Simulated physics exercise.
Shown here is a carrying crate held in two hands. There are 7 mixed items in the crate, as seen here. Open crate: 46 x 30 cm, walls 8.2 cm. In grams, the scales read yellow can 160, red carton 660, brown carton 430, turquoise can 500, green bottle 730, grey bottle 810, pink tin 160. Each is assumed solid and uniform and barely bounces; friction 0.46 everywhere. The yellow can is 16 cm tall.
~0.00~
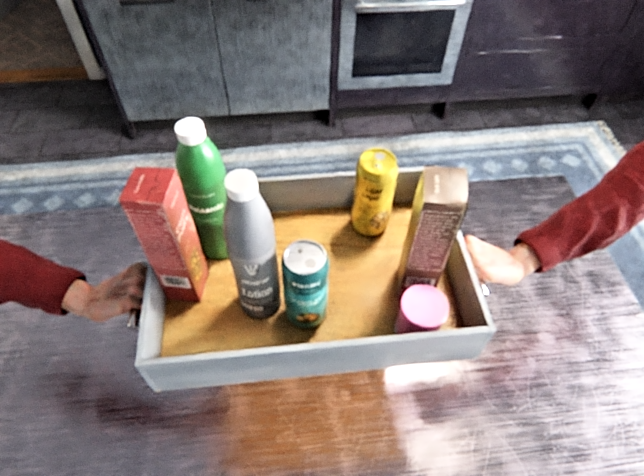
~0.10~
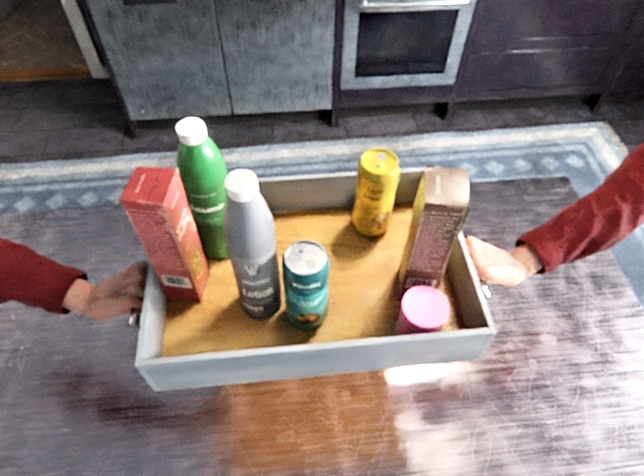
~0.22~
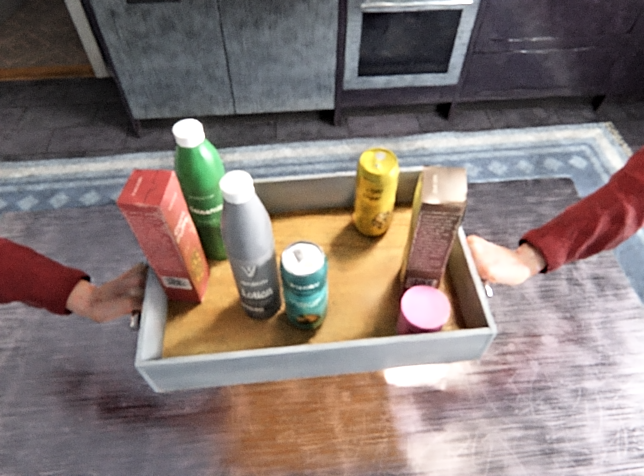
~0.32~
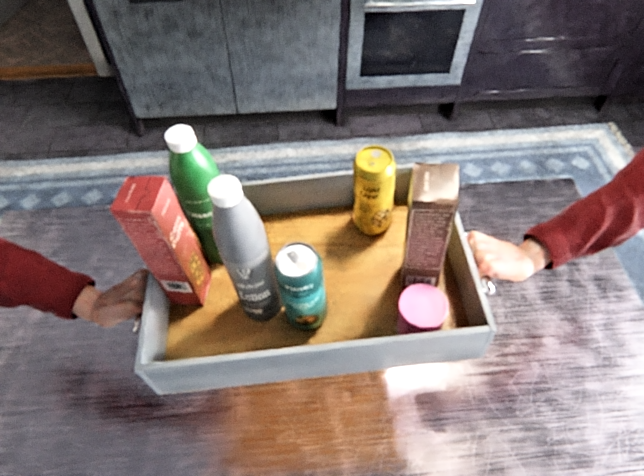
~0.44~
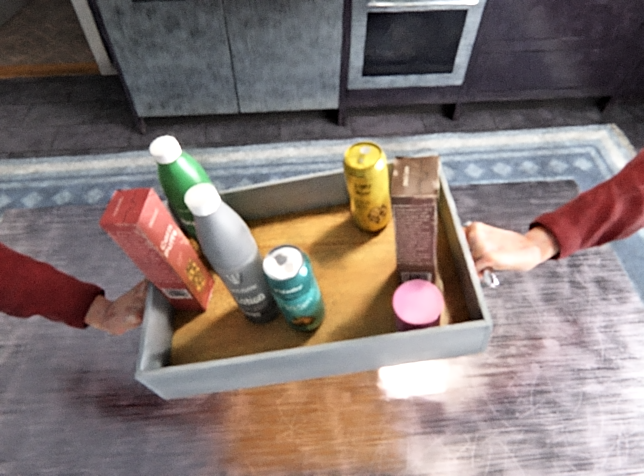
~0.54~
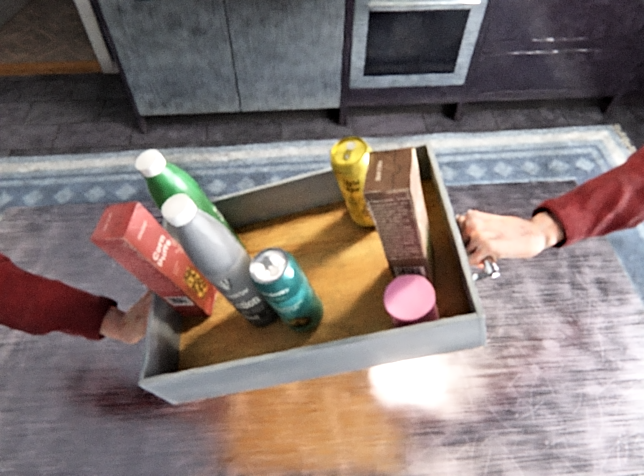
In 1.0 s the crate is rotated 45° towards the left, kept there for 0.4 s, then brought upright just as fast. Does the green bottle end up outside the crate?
It fails to stay in the crate.
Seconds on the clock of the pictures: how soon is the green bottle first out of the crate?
I'd say around the 0.9 s mark.
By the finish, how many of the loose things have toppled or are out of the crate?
That makes 5.
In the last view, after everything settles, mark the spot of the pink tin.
Look near (176, 344) and you'll find it.
After 0.94 s, crate at 43°, left side down; green bottle now out of the crate; brown carton 73° off its base; yellow can 69° off its base.
After 1.54 s, crate at 45°, left side down; red carton and grey bottle now out of the crate; yellow can on its side; brown carton 74° off its base.
After 2.04 s, crate at 19°, left side down; yellow can on its side; brown carton 69° off its base; turquoise can 23° off its base.
In the end (3.0 s), out of the crate, red carton, green bottle and grey bottle; toppled in the crate, yellow can and brown carton; not toppled but over 5 cm from the start, turquoise can and pink tin. In the last view, green bottle near (137, 283).
